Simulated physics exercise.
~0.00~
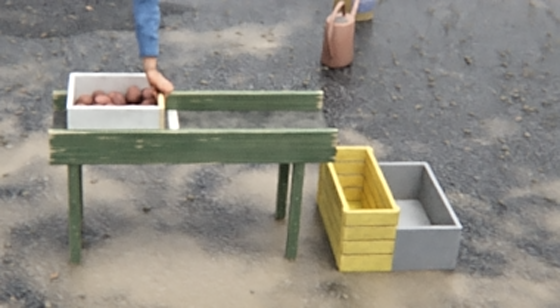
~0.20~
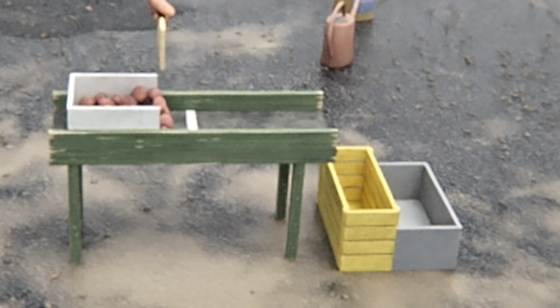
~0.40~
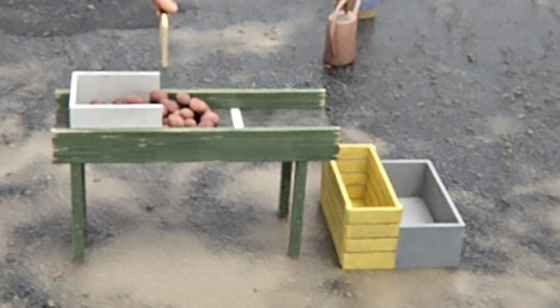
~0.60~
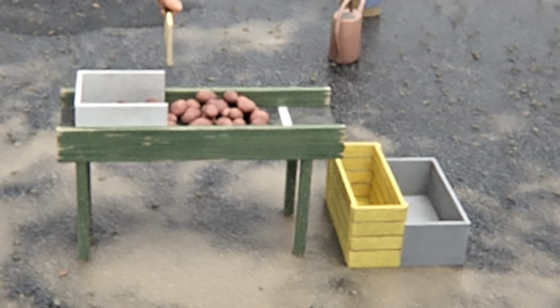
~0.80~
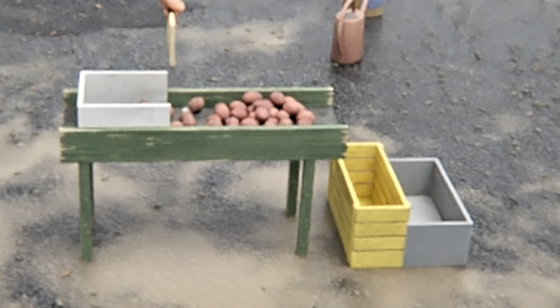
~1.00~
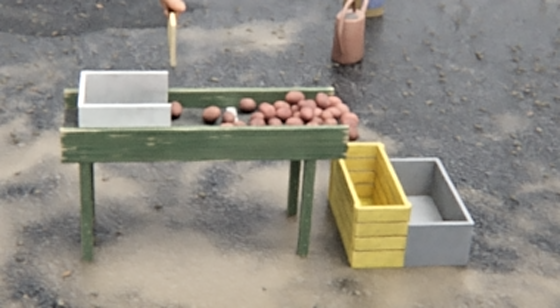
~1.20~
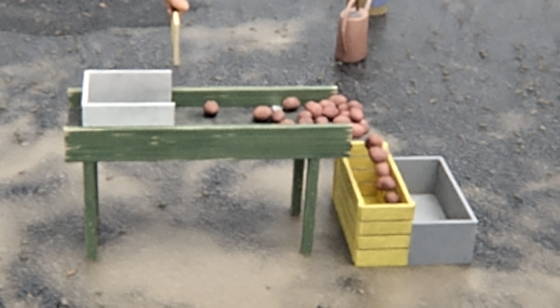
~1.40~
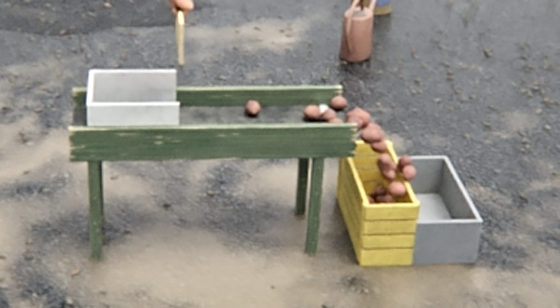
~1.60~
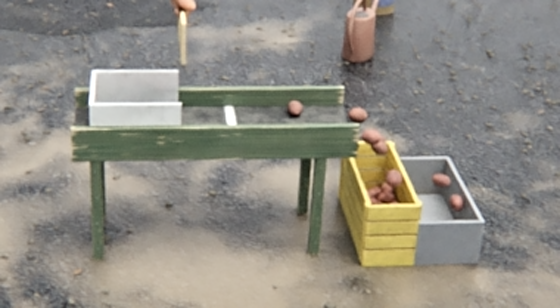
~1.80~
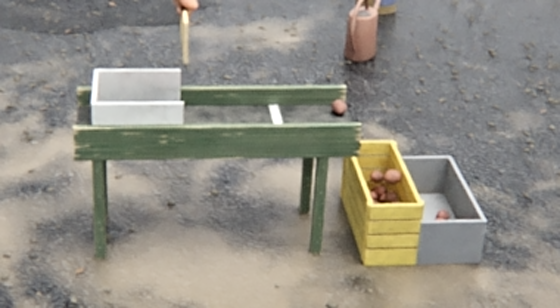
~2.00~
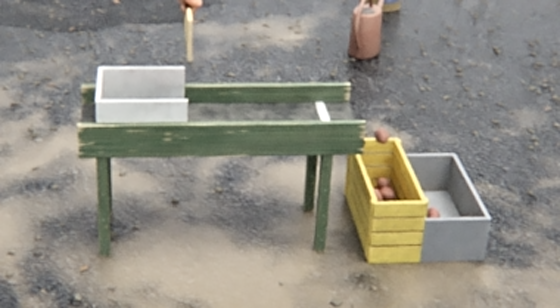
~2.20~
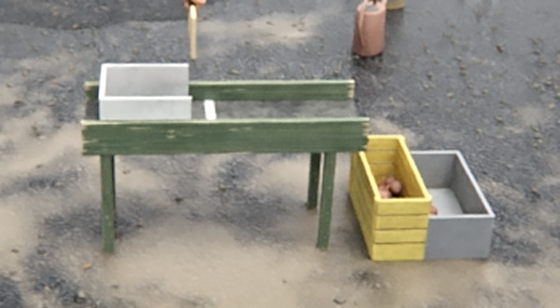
A hand lifting a gate as red potatoes ride a green-sided belt rightward, most dropping into a yellow tote, few into the grey.
